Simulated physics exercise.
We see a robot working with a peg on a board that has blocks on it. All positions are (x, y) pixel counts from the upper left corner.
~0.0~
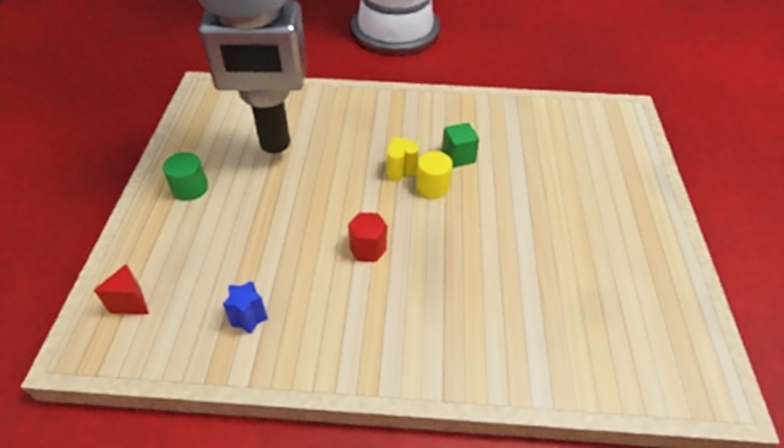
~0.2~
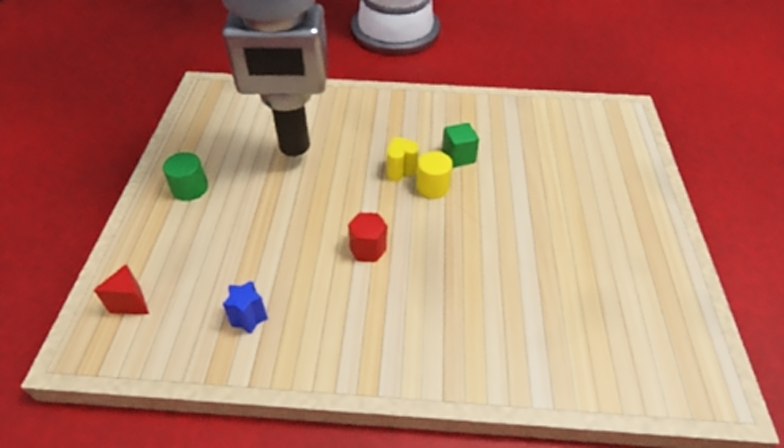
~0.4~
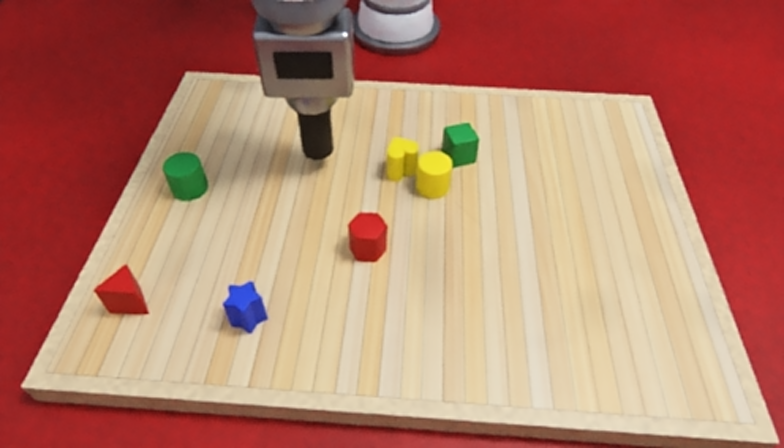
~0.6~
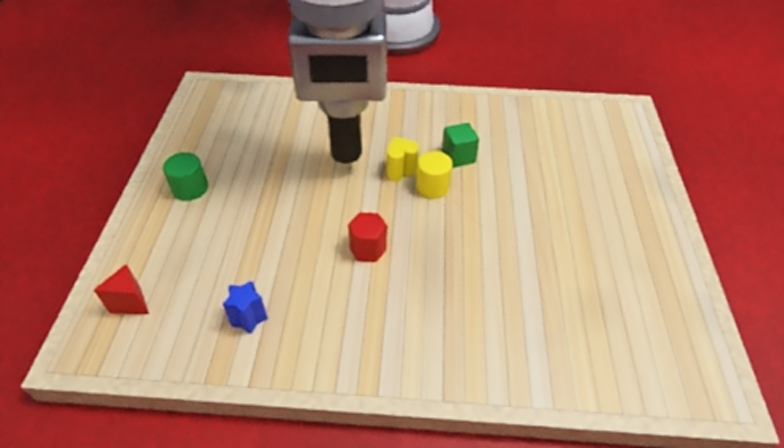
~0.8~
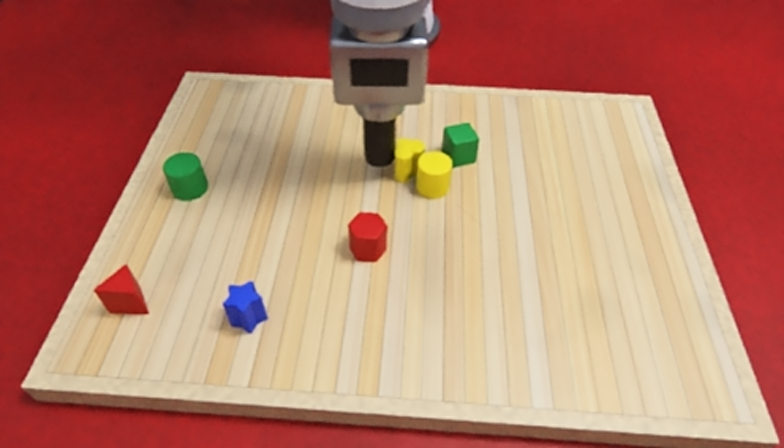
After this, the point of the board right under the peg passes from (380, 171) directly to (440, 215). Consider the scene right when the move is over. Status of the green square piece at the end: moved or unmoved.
Stays put.
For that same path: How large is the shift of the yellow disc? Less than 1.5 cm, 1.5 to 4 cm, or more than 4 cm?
From 1.5 to 4 cm.
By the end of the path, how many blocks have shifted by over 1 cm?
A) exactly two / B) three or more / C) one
A.
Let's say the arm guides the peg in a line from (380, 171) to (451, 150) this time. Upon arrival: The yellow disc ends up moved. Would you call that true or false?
Verdict: True.
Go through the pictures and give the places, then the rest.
Peg's lower end (276, 144); yellow heart-shaped block (402, 147); yellow disc (435, 162); green square piece (462, 132), in the first picture.
Peg (295, 147); blocks still, in the second picture.
Peg (318, 151); blocks still, in the third picture.
Peg (347, 154); blocks still, in the fourth picture.
Peg (380, 158); yellow heart-shaped block (408, 147); yellow disc (435, 162); green square piece (462, 132), in the fifth picture.
On the path given first. Halfway along, peg (410, 179); yellow heart-shaped block (426, 149), turned 40° anticlockwise; yellow disc (451, 164).
At the end, peg (442, 202); yellow heart-shaped block (426, 149), turned 40° anticlockwise; yellow disc (456, 166); green square piece still.
